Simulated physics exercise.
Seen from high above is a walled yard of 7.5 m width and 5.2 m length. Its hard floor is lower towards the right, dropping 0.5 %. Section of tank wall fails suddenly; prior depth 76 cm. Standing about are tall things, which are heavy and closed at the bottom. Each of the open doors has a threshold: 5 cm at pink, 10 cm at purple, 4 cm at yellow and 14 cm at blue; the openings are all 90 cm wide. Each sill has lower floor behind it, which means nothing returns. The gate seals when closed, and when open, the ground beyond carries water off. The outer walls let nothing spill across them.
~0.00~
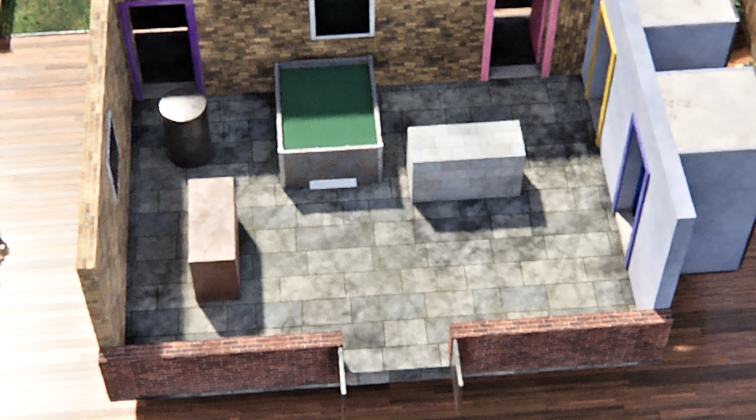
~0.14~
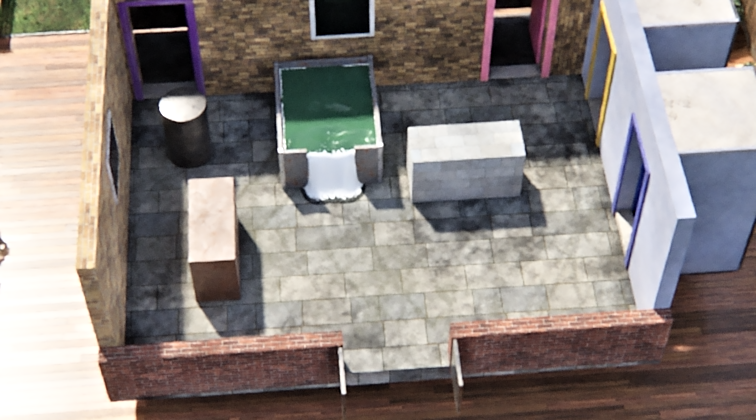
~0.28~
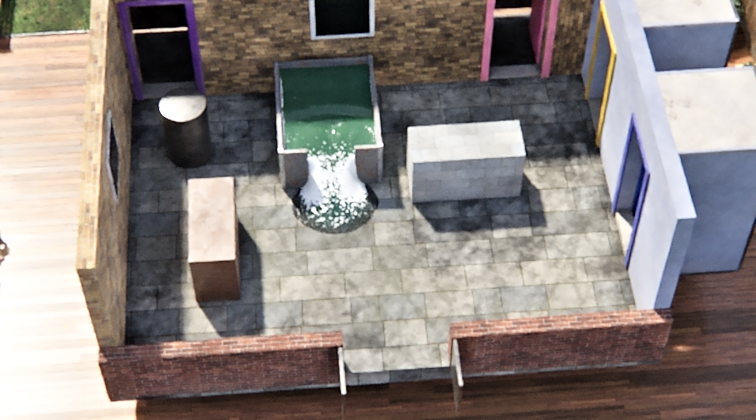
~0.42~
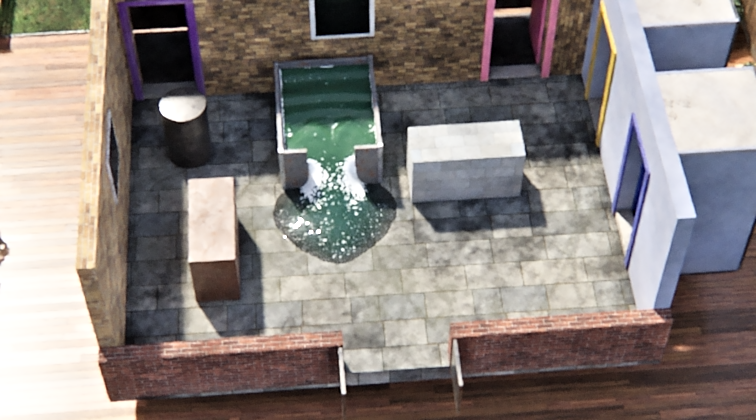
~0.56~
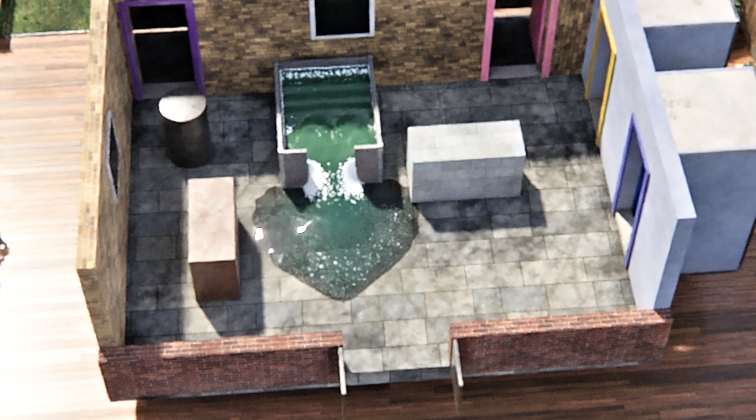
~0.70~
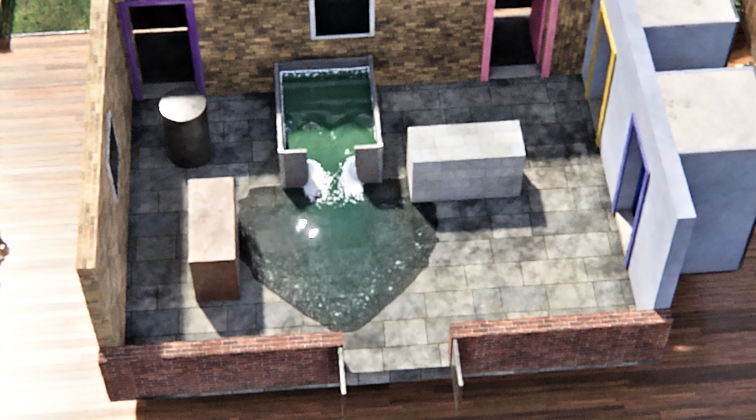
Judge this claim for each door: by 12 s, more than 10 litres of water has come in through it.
Verdicts: The pink door, false; the purple door, false; the yellow door, false; the blue door, false.
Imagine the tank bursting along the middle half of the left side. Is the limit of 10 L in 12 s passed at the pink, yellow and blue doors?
Result: Pink limit not passed, yellow limit not passed, blue limit not passed.
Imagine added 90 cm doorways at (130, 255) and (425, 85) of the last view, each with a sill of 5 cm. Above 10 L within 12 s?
So the first one doesn't reach it, while the second one doesn't reach it.
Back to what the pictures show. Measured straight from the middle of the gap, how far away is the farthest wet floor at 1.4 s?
Roughly 3.8 m.
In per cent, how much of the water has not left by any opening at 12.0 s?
Still there: Roughly 66 %.
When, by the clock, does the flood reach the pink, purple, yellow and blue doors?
Pink 7.0 s, purple 5.0 s, yellow 5.0 s, blue 3.4 s.
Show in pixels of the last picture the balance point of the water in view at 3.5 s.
I'd say somewhere around (336, 230).
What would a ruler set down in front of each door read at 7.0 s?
Pink 2 cm, purple 7 cm, yellow 2 cm, blue 4 cm.
After 1.4 s water covers 30 % of the floor and is deepest (36 cm) near (328, 191); pink door not reached, purple door not reached, yellow door not reached, blue door not reached.
After 2.2 s water covers 40 % of the floor and is deepest (30 cm) near (290, 362); pink door not reached, purple door not reached, yellow door not reached, blue door not reached.
After 3.5 s water covers 45 % of the floor and is deepest (20 cm) near (328, 191); pink door not reached, purple door not reached, yellow door not reached, blue door 3 cm at the sill, 0 L in.
After 7.0 s water covers 75 % of the floor and is deepest (10 cm) near (328, 191); pink door 2 cm at the sill, 0 L in, purple door 7 cm at the sill, 0 L in, yellow door 2 cm at the sill, 0 L in, blue door 4 cm at the sill, 0 L in.
After 12.0 s water covers 95 % of the floor and is deepest (6 cm) near (224, 216); pink door 5 cm at the sill, 0 L in, purple door 4 cm at the sill, 0 L in, yellow door 5 cm at the sill, 2 L in, blue door 4 cm at the sill, 0 L in.
